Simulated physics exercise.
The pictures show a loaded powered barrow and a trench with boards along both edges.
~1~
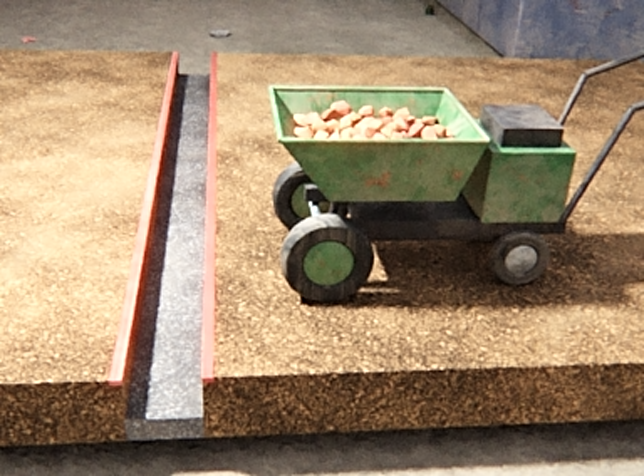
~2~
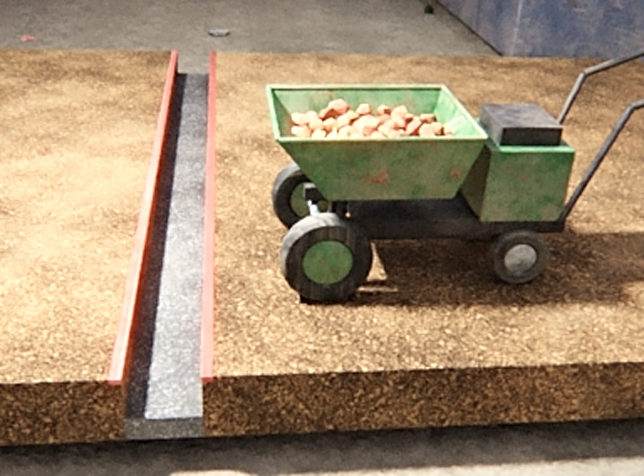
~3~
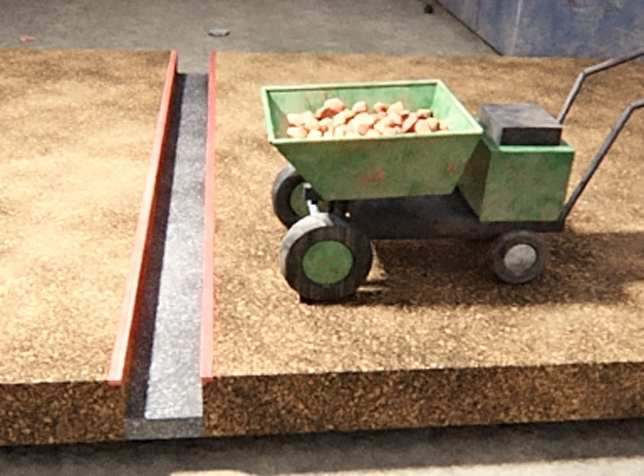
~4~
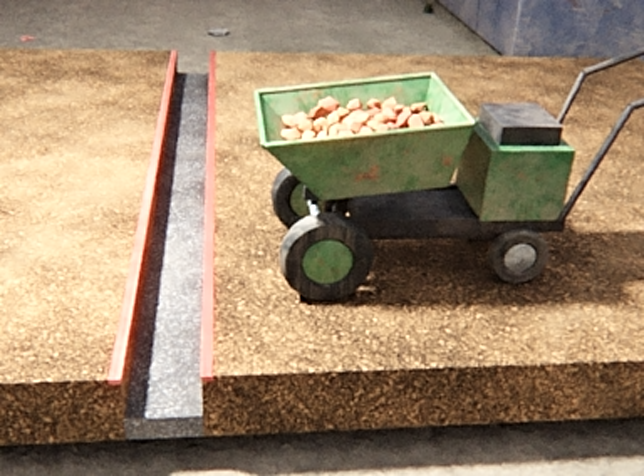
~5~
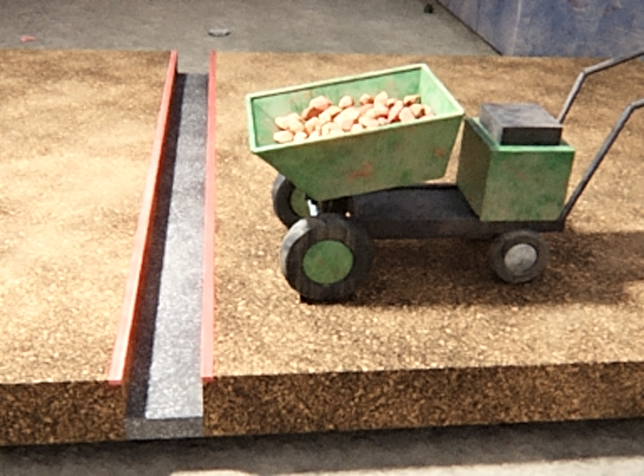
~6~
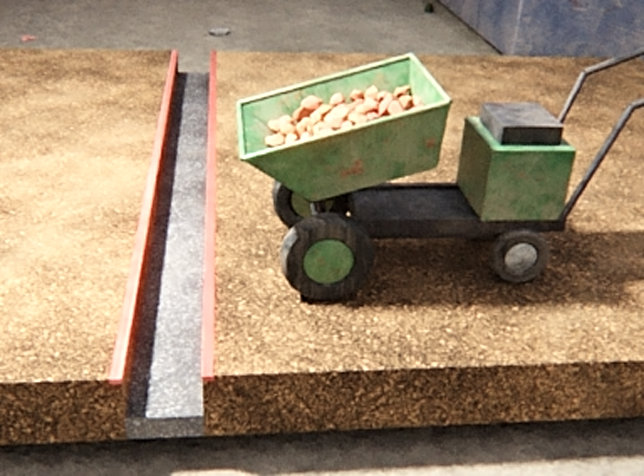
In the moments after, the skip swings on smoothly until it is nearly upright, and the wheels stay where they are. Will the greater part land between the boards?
Between the edges lies over half of the load.
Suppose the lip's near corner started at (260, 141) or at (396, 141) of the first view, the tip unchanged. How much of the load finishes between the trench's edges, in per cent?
About 70 and 20 per cent.
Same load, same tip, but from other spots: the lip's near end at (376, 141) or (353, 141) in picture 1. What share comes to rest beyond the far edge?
First some 0, then 0 per cent.
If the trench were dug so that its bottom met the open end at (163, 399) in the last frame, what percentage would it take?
Close to 70 per cent.
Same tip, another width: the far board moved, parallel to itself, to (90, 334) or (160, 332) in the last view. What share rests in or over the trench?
Roughly 100 per cent, and 40 per cent.
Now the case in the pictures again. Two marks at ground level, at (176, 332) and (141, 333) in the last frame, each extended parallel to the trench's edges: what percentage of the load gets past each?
First some 70, then 20 per cent.
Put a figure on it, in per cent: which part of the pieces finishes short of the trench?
Some 0 per cent.
Just after the last frame, skip tipped steeply; every one in the skip.
A moment on, skip tipped steeply; the larger part in the skip; about a tenth in or heaped over the trench; just a few beyond it; just a few falling.
Further on, skip tipped right over; about a tenth in the skip; the larger part in or heaped over the trench; about a tenth beyond it.
When it is over, skip tipped right over; just a few in the skip; the larger part in or heaped over the trench; about a tenth beyond it.
